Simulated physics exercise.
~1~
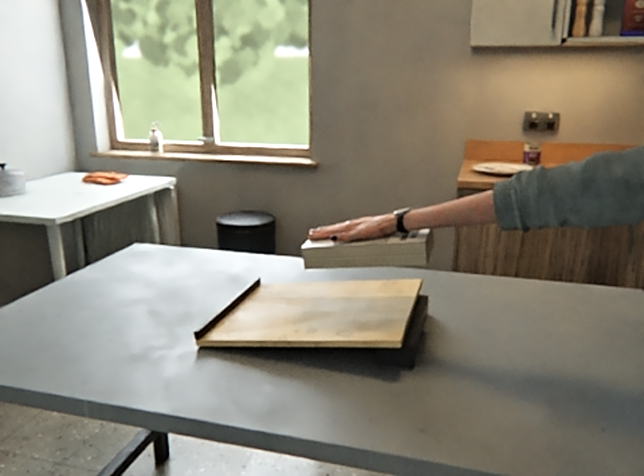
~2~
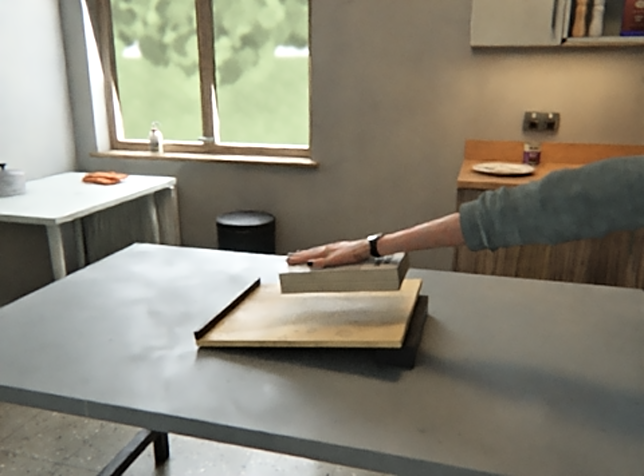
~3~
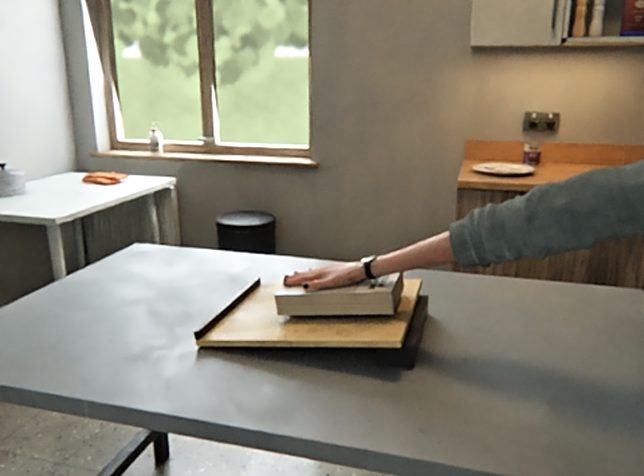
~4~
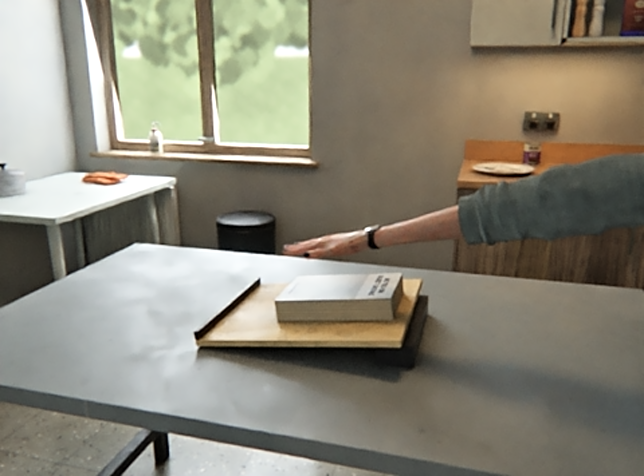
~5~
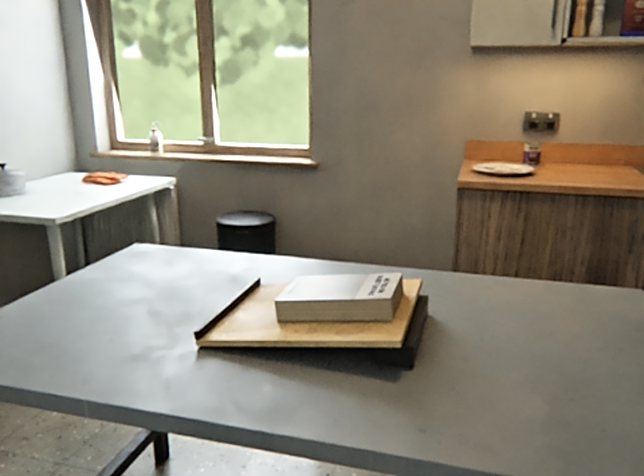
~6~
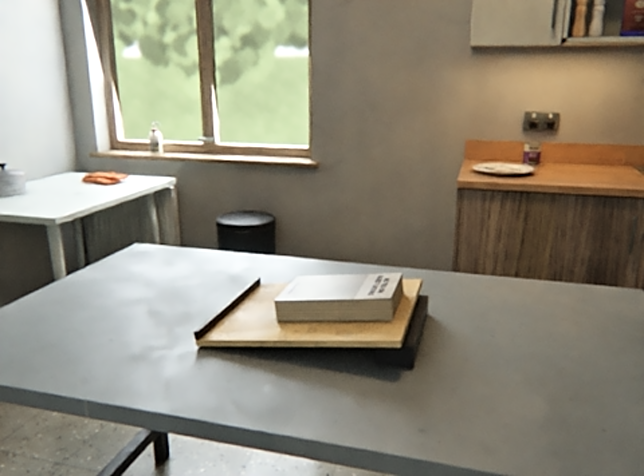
A white book, held from above by a hand reaching in from the right, moves left and down onto a slightly tilted wooden board on a grey table. The hand lets go and withdraws out of view, and the book stays at rest on the board.
